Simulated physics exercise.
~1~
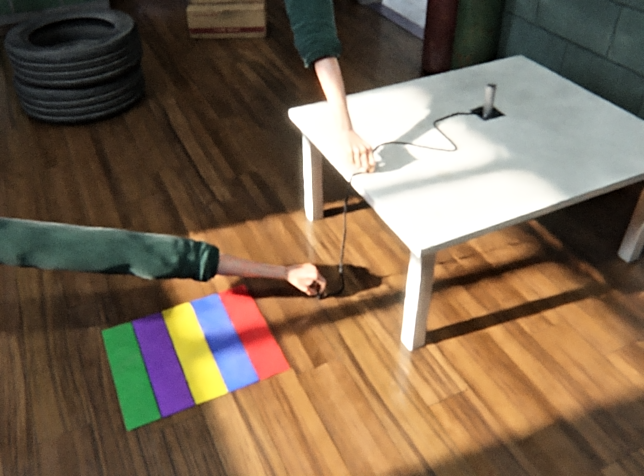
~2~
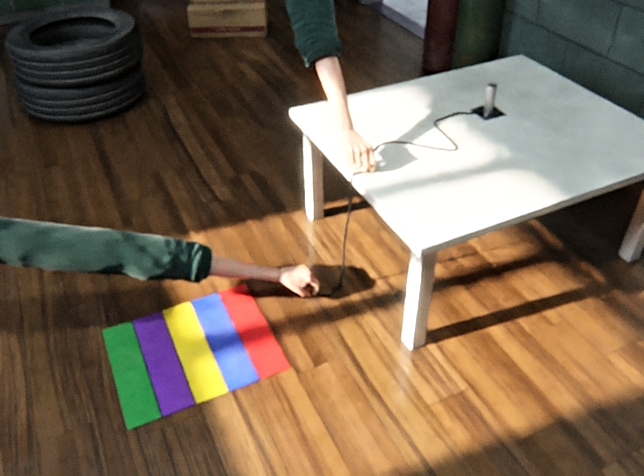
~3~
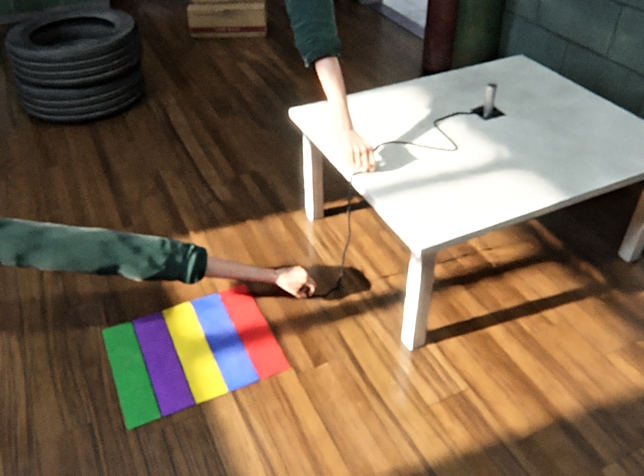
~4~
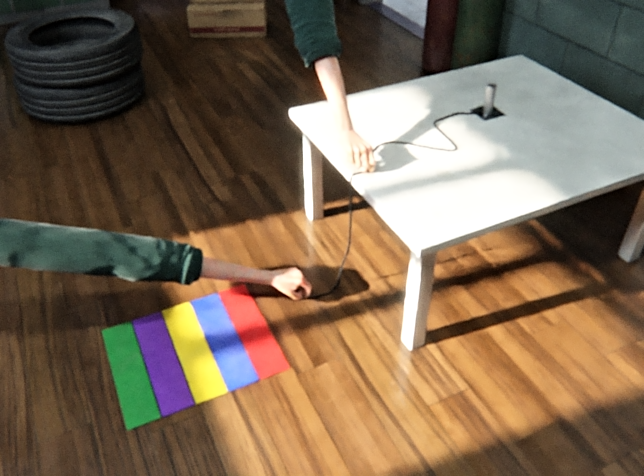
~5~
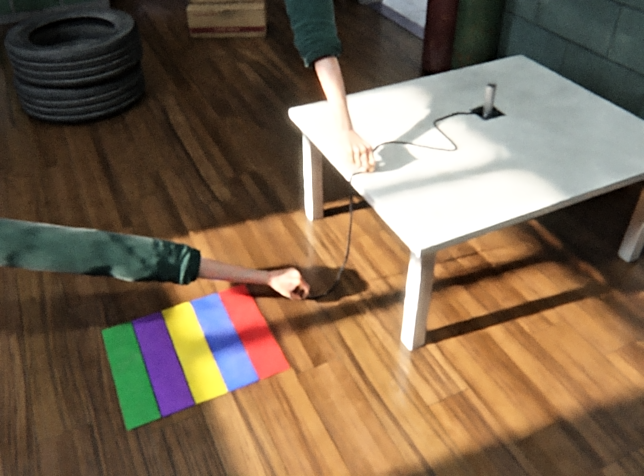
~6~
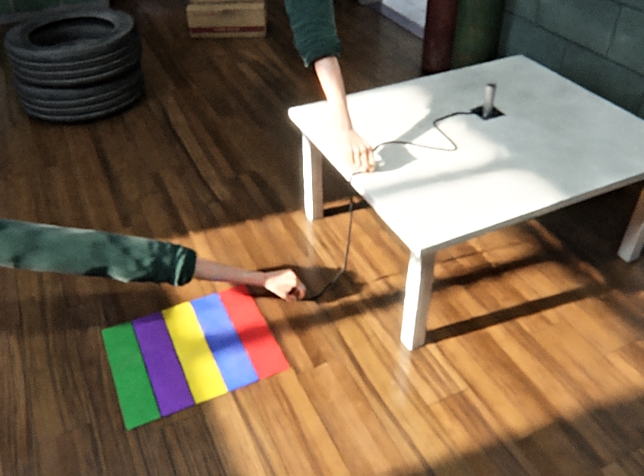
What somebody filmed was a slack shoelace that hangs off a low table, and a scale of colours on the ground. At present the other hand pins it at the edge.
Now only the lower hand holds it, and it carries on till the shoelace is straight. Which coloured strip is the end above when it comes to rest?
The green one.
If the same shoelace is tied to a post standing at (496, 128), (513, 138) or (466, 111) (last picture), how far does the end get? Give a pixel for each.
Near (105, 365); near (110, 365); near (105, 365).
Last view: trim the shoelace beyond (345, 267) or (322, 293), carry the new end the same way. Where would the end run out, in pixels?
In order, around (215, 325) and (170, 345).
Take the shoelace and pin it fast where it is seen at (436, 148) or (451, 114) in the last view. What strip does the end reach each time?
Strip colours by try: Yellow / green.
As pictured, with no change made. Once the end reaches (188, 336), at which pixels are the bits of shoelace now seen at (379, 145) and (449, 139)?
Approx. (343, 189); approx. (408, 141).
A little later, end near (188, 336); over yellow.
Next, end near (148, 350); over purple.
When it is tight, end near (123, 359); over green. It halts on the green strip.
